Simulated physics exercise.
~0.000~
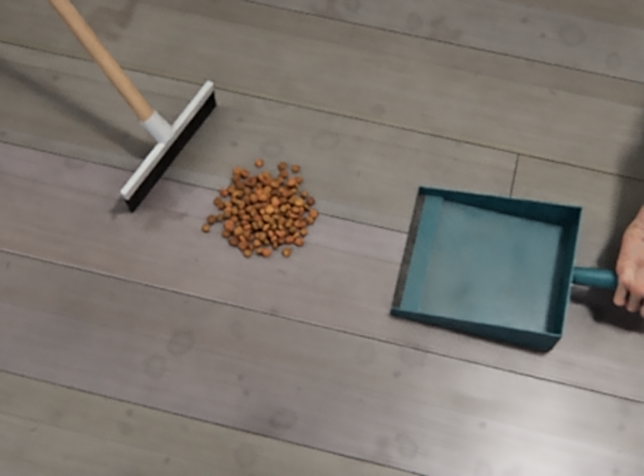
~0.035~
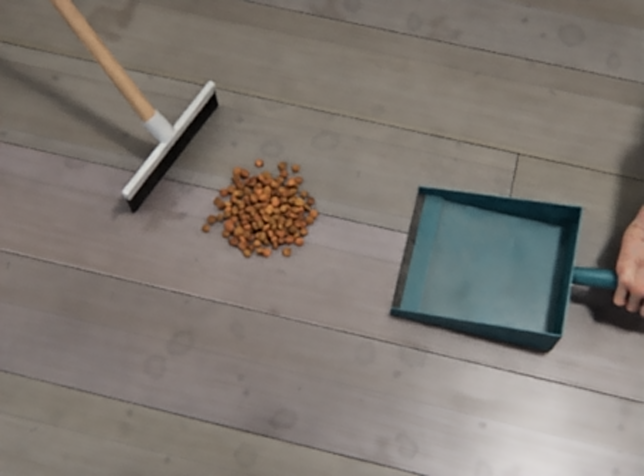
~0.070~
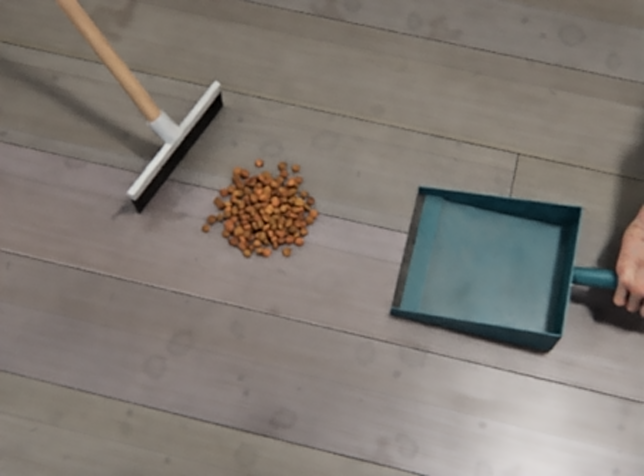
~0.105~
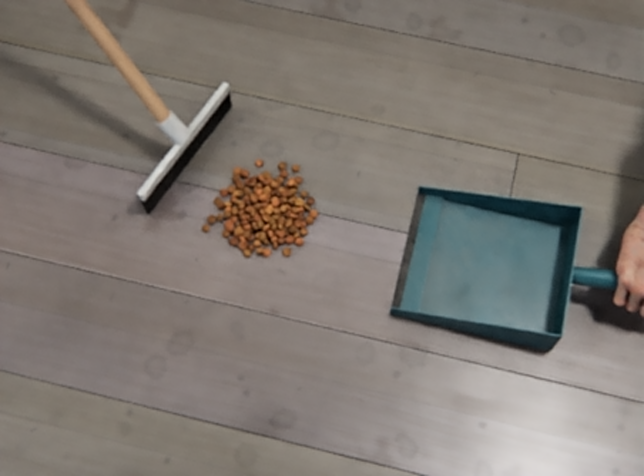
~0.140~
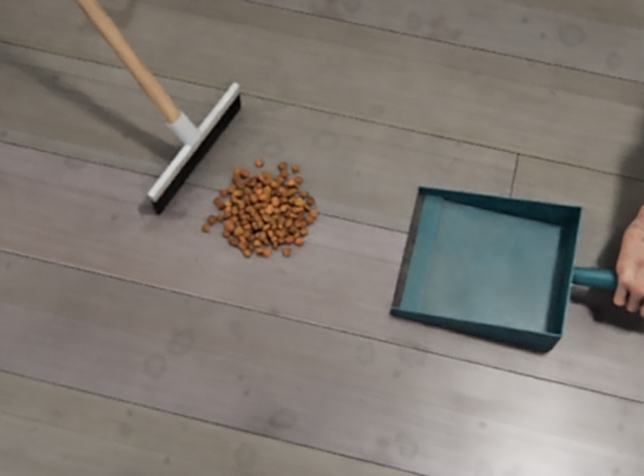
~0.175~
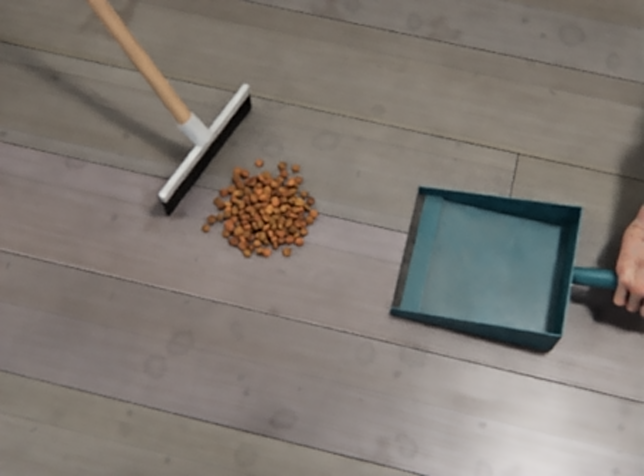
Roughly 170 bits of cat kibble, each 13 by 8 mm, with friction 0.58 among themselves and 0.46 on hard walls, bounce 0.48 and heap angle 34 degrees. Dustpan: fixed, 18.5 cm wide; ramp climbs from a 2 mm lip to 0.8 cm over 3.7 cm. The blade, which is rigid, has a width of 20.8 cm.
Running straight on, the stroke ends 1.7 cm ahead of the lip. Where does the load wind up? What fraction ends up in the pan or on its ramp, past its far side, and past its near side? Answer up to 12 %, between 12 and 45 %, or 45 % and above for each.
Pan: Up to 12 %; far side: Up to 12 %; near side: Up to 12 %.
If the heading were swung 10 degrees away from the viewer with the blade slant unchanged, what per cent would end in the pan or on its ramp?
That would give about 0 percent.
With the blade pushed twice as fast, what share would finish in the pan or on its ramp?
Then some 5 in a hundred.
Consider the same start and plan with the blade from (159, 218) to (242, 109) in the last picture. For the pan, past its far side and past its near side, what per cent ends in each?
Pan 15, far 0, near 30.
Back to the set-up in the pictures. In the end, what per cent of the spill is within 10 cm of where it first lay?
I'd estimate roughly 45 per cent.
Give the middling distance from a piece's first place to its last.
That distance is around 12 cm.
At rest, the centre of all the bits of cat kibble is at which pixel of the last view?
Roughly (353, 242).
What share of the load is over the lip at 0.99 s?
Near 0 per cent so far.
After 0.47 s, middle of the blade 18 cm from the lip; 0 % over the lip, far side 0 %, near side 0 %.
Then, at 0.67 s, middle of the blade 10 cm from the lip; 0 % over the lip, far side 5 %, near side 0 %.
After 0.99 s, middle of the blade 5 cm from the lip; 0 % over the lip, far side 5 %, near side 0 %.
In the end, at 1.3 s, pan 0 %, far side 5 %, near side 0 %, in front of the lip or behind the blade 95 %.
